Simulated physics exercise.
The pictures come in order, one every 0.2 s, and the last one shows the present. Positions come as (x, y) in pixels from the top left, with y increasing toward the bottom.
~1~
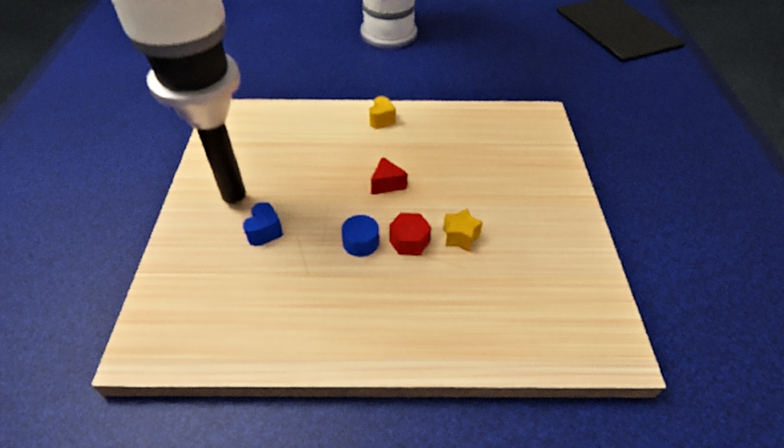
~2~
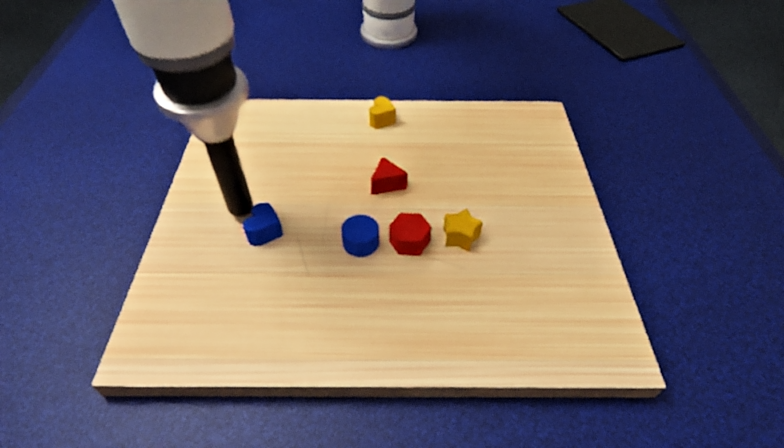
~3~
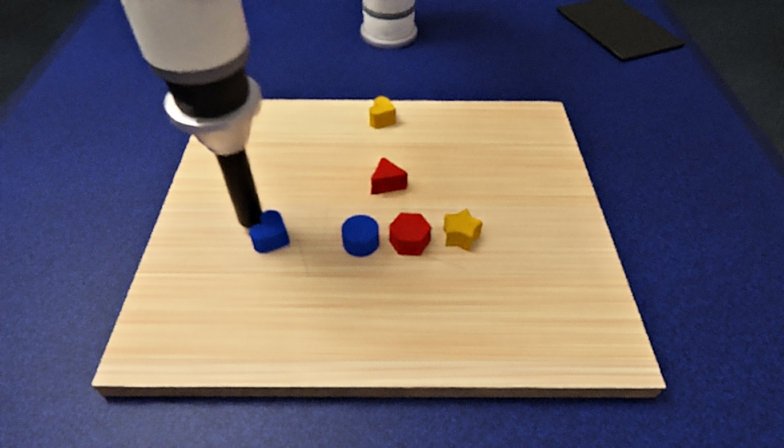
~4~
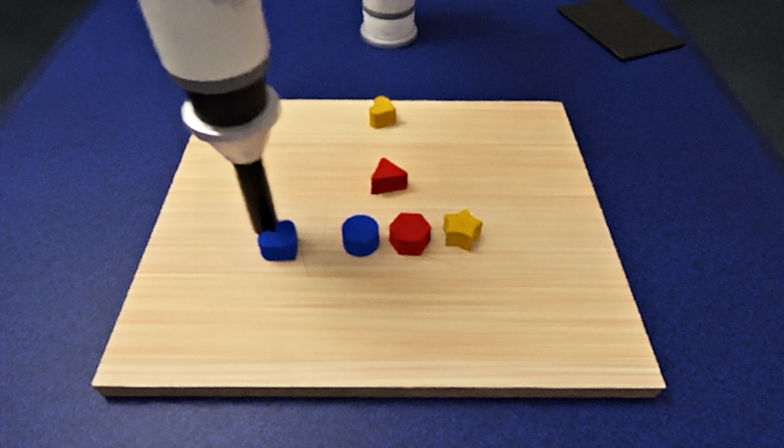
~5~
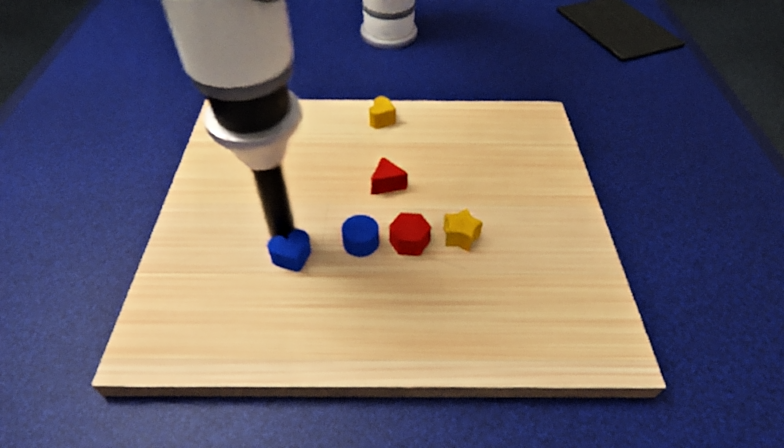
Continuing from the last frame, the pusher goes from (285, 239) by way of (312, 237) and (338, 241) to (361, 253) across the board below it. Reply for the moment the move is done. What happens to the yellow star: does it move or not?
In the end it has not been moved.
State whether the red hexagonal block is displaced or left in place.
That block slides.
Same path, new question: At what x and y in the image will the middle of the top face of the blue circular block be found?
Around (392, 232).
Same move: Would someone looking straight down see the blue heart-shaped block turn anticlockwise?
Short answer: No.
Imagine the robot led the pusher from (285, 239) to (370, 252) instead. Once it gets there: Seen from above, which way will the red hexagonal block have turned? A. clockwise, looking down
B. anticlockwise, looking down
Letter A.
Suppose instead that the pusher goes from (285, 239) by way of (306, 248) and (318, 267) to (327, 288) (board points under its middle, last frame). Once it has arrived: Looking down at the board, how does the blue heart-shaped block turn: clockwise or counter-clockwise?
It swings round clockwise.
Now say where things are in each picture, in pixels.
The first picture shows lower end of the pusher at (234, 196), tops of blocks, blue heart-shaped block at (261, 217), blue circular block at (360, 228), red hexagonal block at (410, 226), yellow star at (463, 222).
The second picture shows pusher at (241, 209), blocks as before.
The third picture shows pusher at (252, 220), blue heart-shaped block at (268, 224).
The fourth picture shows pusher at (266, 228), blue heart-shaped block at (278, 234).
The fifth picture shows pusher at (283, 234), blue heart-shaped block at (289, 243), blue circular block at (360, 228), red hexagonal block at (410, 226), yellow star at (463, 222).
On the path given first. One third of the way, pusher at (312, 231); blue heart-shaped block at (295, 244), turned 30° clockwise.
Two thirds of the way, pusher at (339, 237); blue heart-shaped block at (295, 244), turned 30° clockwise; blue circular block at (370, 229).
At the end, pusher at (361, 248); blue heart-shaped block at (295, 244), turned 30° clockwise; blue circular block at (392, 232); red hexagonal block at (428, 223), turned 15° clockwise; yellow star not moved.
